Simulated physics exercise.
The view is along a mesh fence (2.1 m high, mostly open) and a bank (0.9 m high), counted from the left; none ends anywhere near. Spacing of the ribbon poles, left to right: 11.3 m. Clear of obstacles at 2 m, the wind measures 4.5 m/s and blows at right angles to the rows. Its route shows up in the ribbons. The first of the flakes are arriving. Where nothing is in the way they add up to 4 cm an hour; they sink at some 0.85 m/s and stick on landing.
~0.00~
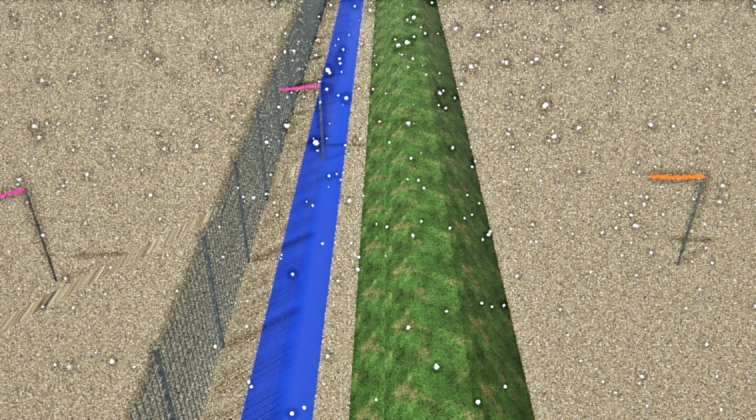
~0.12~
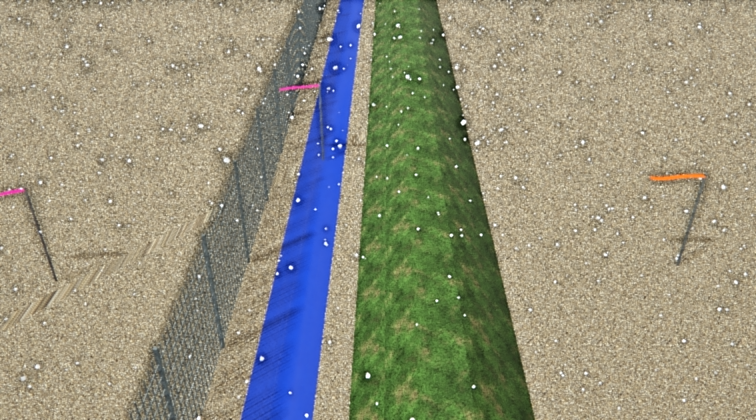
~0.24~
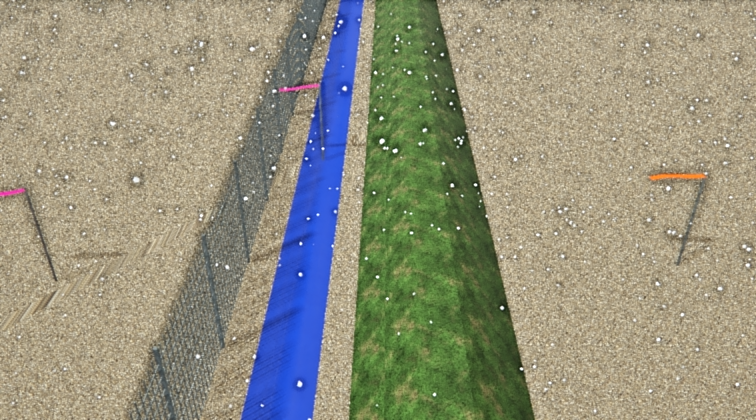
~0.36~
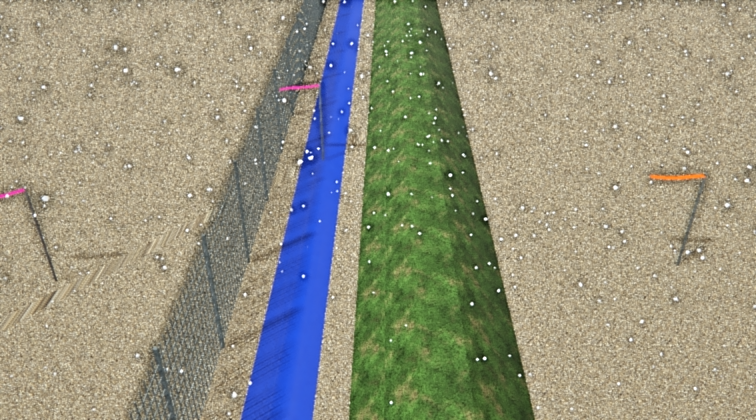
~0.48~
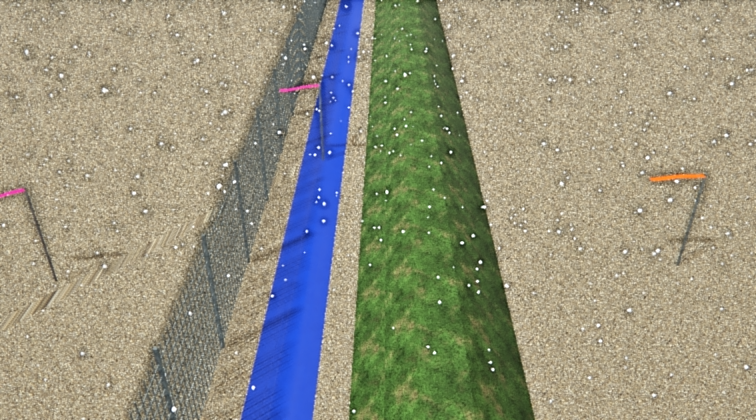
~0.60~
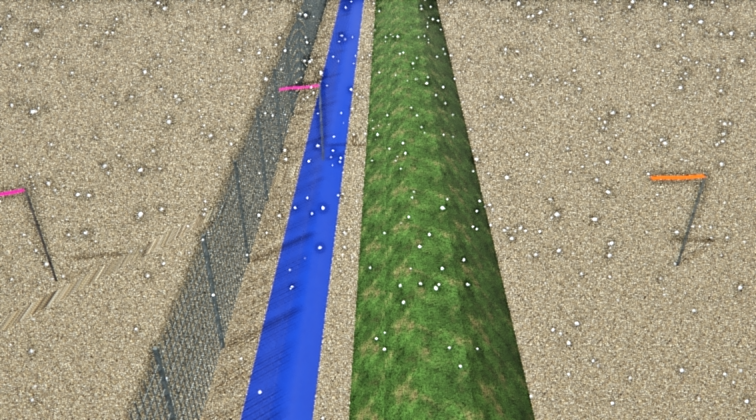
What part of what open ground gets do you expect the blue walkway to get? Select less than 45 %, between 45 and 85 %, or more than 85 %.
My pick: Between 45 and 85 %.
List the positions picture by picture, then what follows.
The rows stand in the wind, in the first picture.
The right ribbon ends at (651, 178), leaning 85 degrees to the left and the blue one passes (306, 259), in the second picture.
The inner ribbon ends at (280, 90), leaning 85 degrees to the left, above the rows the flakes slant 85 degrees from upright, towards the left and the top of the mesh fence crosses (252, 122), in the third picture.
The blue one passes (318, 191), in the fourth picture.
The right ribbon ends at (651, 179), leaning 85 degrees to the left and above the rows the flakes slant 80 degrees from upright, towards the left, in the fifth picture.
The inner ribbon ends at (280, 90), leaning 85 degrees to the left and the top of the bank crosses (426, 179), in the sixth picture.
10 minutes on, 4 mm on the blue walkway, 7 mm in the open.
30 minutes on, 12 mm on the blue walkway, 20 mm in the open.
60 minutes on, 24 mm on the blue walkway, 40 mm in the open, so the blue walkway has 61 % of the open amount; the left half of it has 61 %, the right half 61 %.
